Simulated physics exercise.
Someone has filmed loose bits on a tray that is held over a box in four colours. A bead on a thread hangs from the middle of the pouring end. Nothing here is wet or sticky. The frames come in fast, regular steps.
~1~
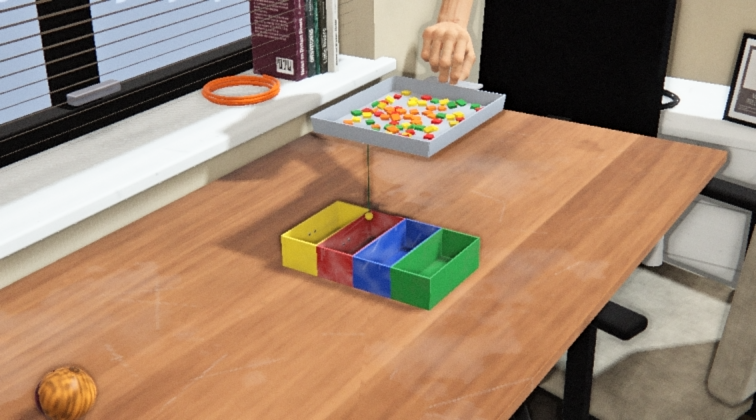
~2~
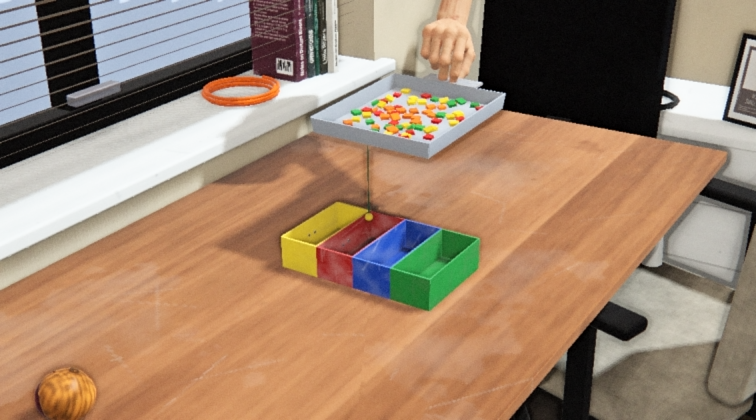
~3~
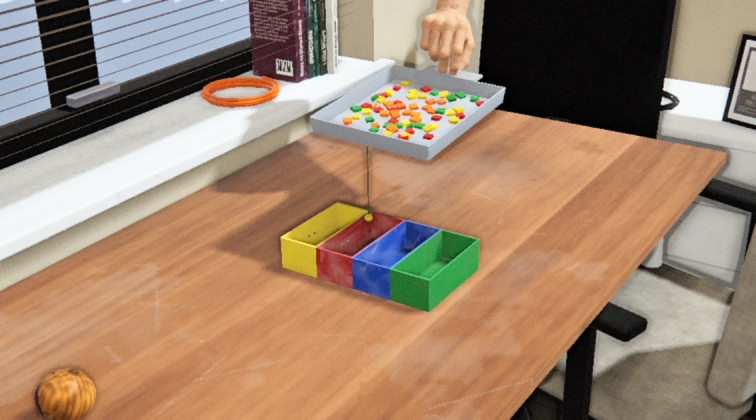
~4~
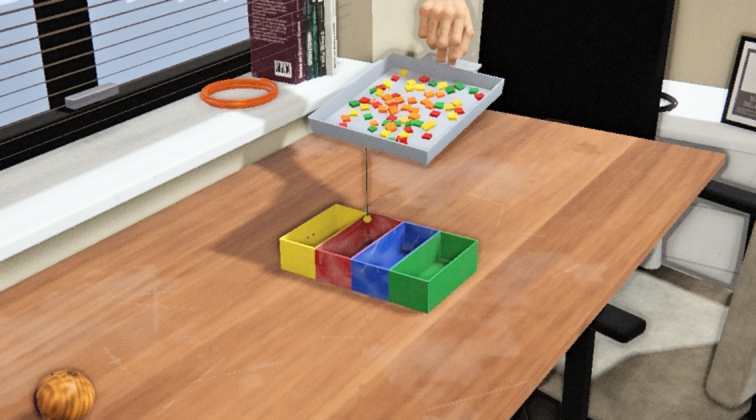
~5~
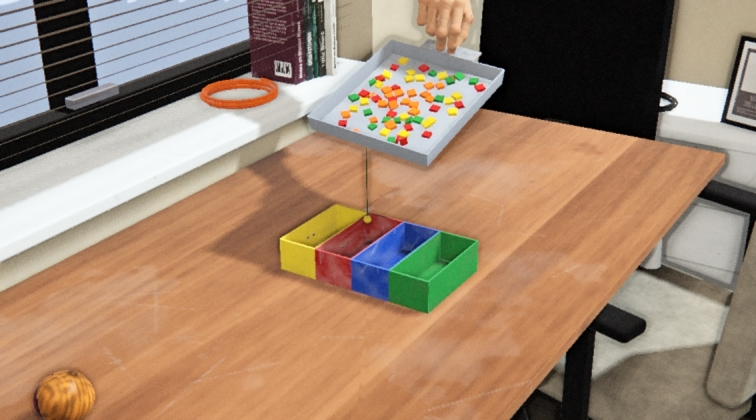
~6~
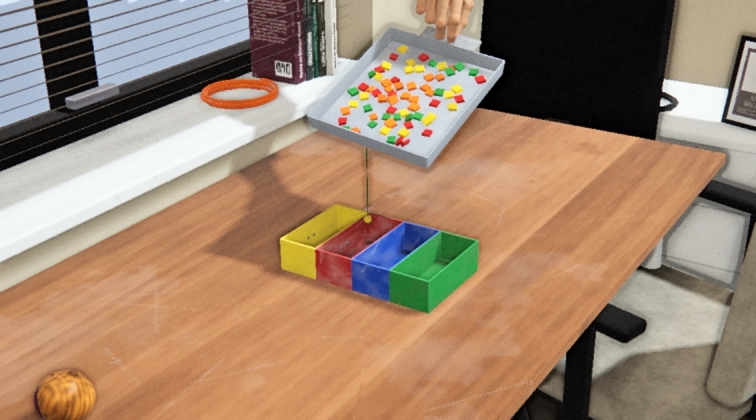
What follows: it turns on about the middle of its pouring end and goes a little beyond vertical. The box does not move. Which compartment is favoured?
The blue cell gets the most.
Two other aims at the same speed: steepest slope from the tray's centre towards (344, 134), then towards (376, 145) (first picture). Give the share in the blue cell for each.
First some 0, then 40 per cent.
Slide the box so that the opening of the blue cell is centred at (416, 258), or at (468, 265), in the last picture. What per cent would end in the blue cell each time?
Roughly 40 per cent, and 0 per cent.
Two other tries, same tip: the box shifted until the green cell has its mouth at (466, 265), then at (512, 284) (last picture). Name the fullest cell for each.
One: The red one. Two: The cell in yellow.
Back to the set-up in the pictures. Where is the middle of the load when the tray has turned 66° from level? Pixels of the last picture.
Around (394, 126).
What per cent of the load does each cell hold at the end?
Yellow cell: 0 %, red cell: 20 %, blue cell: 60 %, green cell: 20 %.
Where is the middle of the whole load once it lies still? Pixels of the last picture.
At about (393, 275).
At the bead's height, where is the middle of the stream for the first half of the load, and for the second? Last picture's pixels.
First near (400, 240), later near (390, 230).
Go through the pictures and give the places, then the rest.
In the first picture, corners of the pouring end at (314, 116) and (428, 141), level; middle of the load at (408, 117), mosaic tiles; bead on its thread at (369, 216); yellow cell at (300, 253); red cell at (335, 263); blue cell at (372, 274); green cell at (410, 286).
In the second picture, corners of the pouring end at (313, 117) and (428, 142), level; middle of the load at (408, 116).
In the third picture, corners of the pouring end at (313, 117) and (428, 145), tipped barely, lowest at the right corner; middle of the load at (408, 113).
In the fourth picture, corners of the pouring end at (311, 117) and (426, 149), tipped a little, lowest at the right corner; middle of the load at (406, 108).
In the fifth picture, corners of the pouring end at (310, 116) and (426, 153), tipped clearly, lowest at the right corner; middle of the load at (406, 102).
In the sixth picture, corners of the pouring end at (310, 115) and (426, 156), tipped clearly, lowest at the right corner; middle of the load at (406, 96); yellow cell at (298, 256); red cell at (334, 266); blue cell at (371, 277); green cell at (409, 289).
Soon, tray tipped steeply; all on the tray.
A while on, tray tipped past a quarter turn; most on the tray; a small part in the green cell; a stray few in the blue cell.
Towards the end, tray tipped past a quarter turn; about two thirds in the blue cell; about a quarter in the green cell; about a quarter in the red cell; a stray few falling or outside the box.
Finally, tray tipped past a quarter turn; about two thirds in the blue cell; about a quarter in the green cell; about a quarter in the red cell; none in the yellow cell; a stray few outside the box.
